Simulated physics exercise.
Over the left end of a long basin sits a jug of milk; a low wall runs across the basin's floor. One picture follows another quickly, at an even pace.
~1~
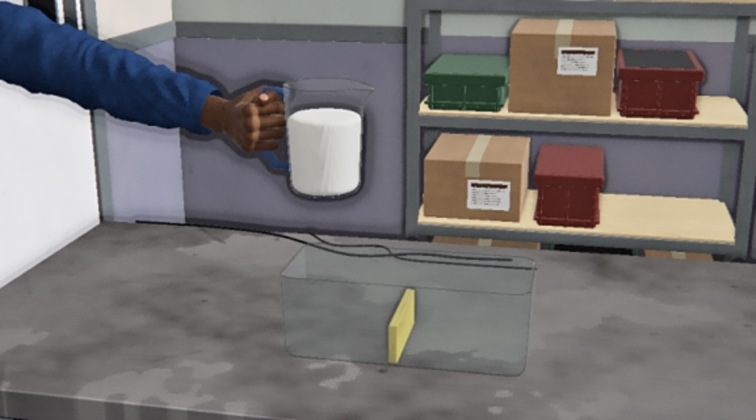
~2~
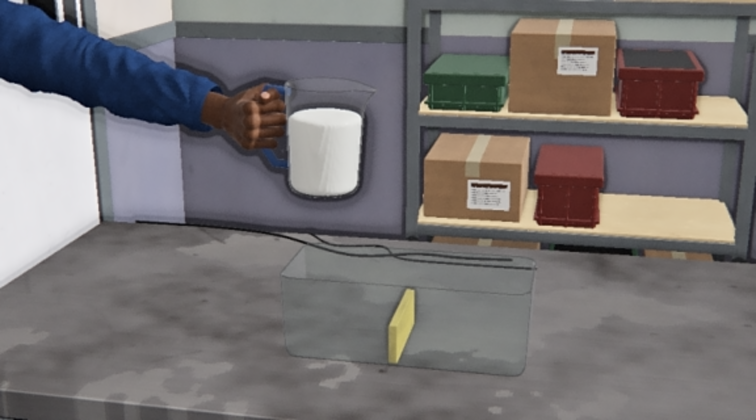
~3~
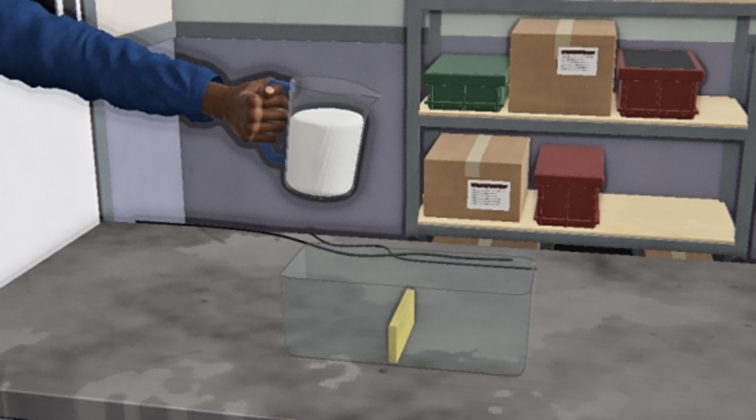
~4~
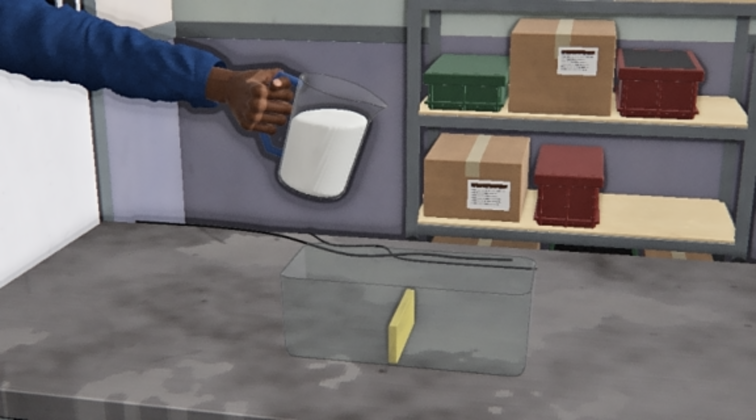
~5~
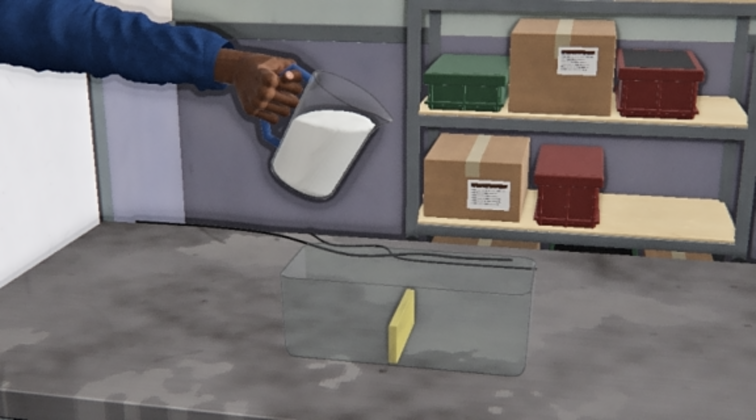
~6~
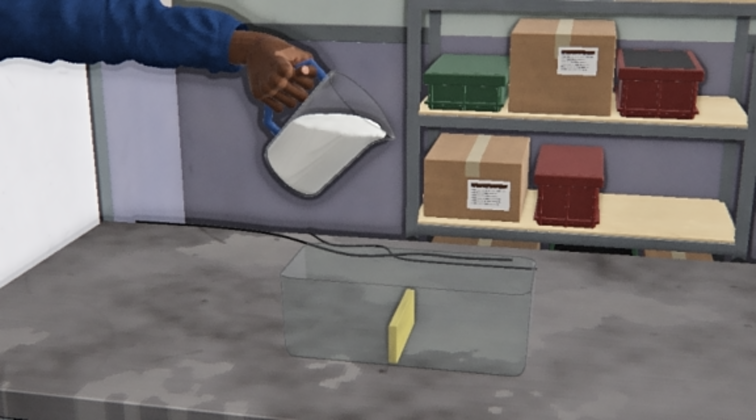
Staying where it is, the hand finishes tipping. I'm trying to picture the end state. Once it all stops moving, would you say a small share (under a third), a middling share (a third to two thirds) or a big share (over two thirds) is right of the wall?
A big share, over two thirds.
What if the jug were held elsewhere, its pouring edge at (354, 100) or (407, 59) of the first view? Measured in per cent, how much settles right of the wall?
The first gives 35 %, the second 85 %.
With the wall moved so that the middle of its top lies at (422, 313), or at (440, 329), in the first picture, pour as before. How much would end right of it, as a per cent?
It would come to roughly 50 per cent the first time and roughly 15 per cent the second.
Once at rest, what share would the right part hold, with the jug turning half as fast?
About 90 per cent would end up there.
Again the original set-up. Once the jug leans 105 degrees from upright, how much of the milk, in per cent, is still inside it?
Some 60 in a hundred has yet to spill out.
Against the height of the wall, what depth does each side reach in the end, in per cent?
I'd put the left at about 10 and the right at about 50.
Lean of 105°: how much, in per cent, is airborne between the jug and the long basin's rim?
Something close to 30 percent of it.
A moment on, the jug is tipped right over and 61 per cent is still to pour, 0 is left of the wall and 11 right of it.
Next, the jug is tipped right over and 9 per cent is still to pour, 6 is left of the wall and 66 right of it.
Then the jug is tipped right over and 0 per cent is still to pour, 11 is left of the wall and 86 right of it.
Later the jug is tipped right over and 0 per cent is still to pour, 11 is left of the wall and 86 right of it.
At rest 11 per cent lies left of the wall, 86 right of it and 2 outside.
